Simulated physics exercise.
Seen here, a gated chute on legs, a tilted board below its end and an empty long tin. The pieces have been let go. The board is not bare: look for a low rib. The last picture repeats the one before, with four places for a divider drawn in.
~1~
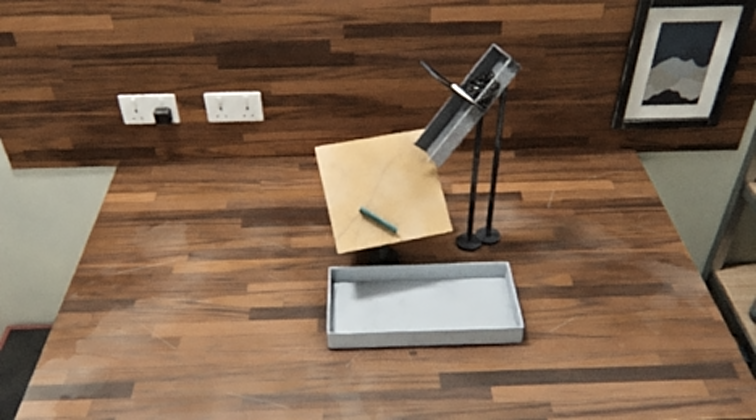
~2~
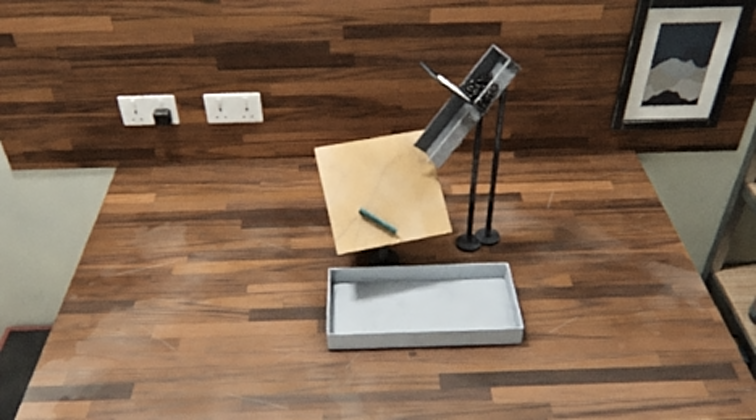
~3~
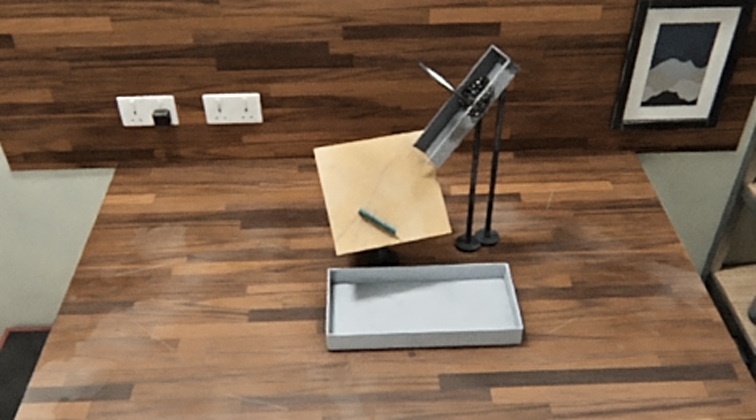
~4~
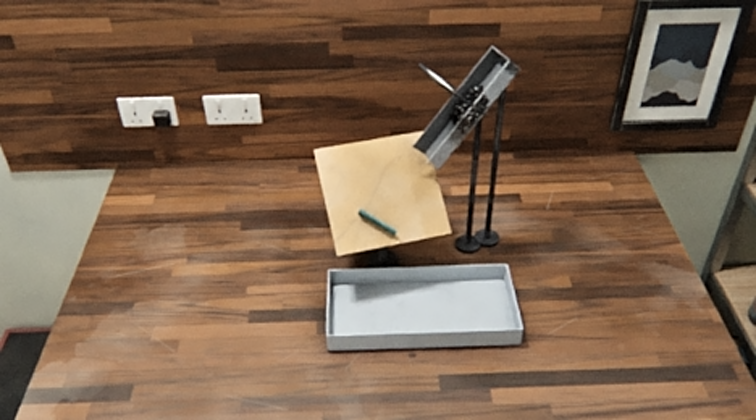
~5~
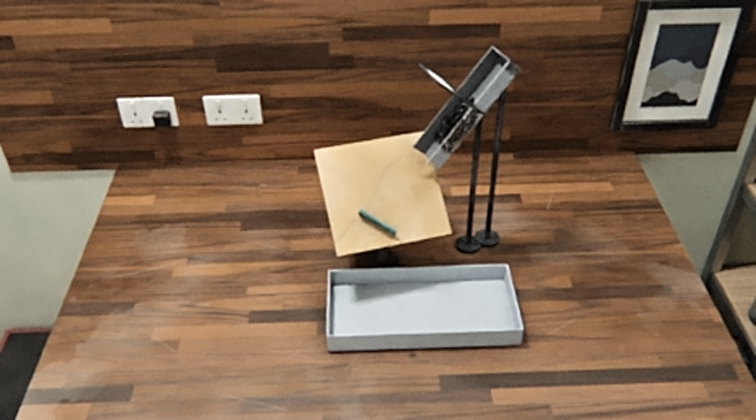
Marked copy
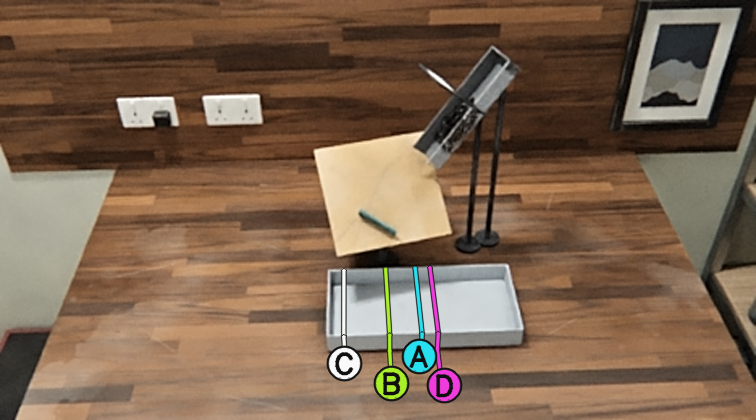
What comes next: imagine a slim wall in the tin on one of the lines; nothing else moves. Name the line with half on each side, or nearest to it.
Use line A.
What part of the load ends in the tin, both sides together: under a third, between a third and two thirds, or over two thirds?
About that: Over two thirds.
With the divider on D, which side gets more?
Left.
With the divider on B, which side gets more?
More lands on the right.
On the marked copy, line A crosses the front rim at (422, 333); line B crosses the front rim at (389, 334); line C crosses the front rim at (343, 335); line D crosses the front rim at (438, 332).
With A, of what is caught, about half on the left of the divider, about half on the right.
With B, of what is caught, a stray few on the left of the divider, nearly all on the right.
With C, of what is caught, none on the left of the divider, all on the right.
With D, of what is caught, nearly all on the left of the divider, a small part on the right.
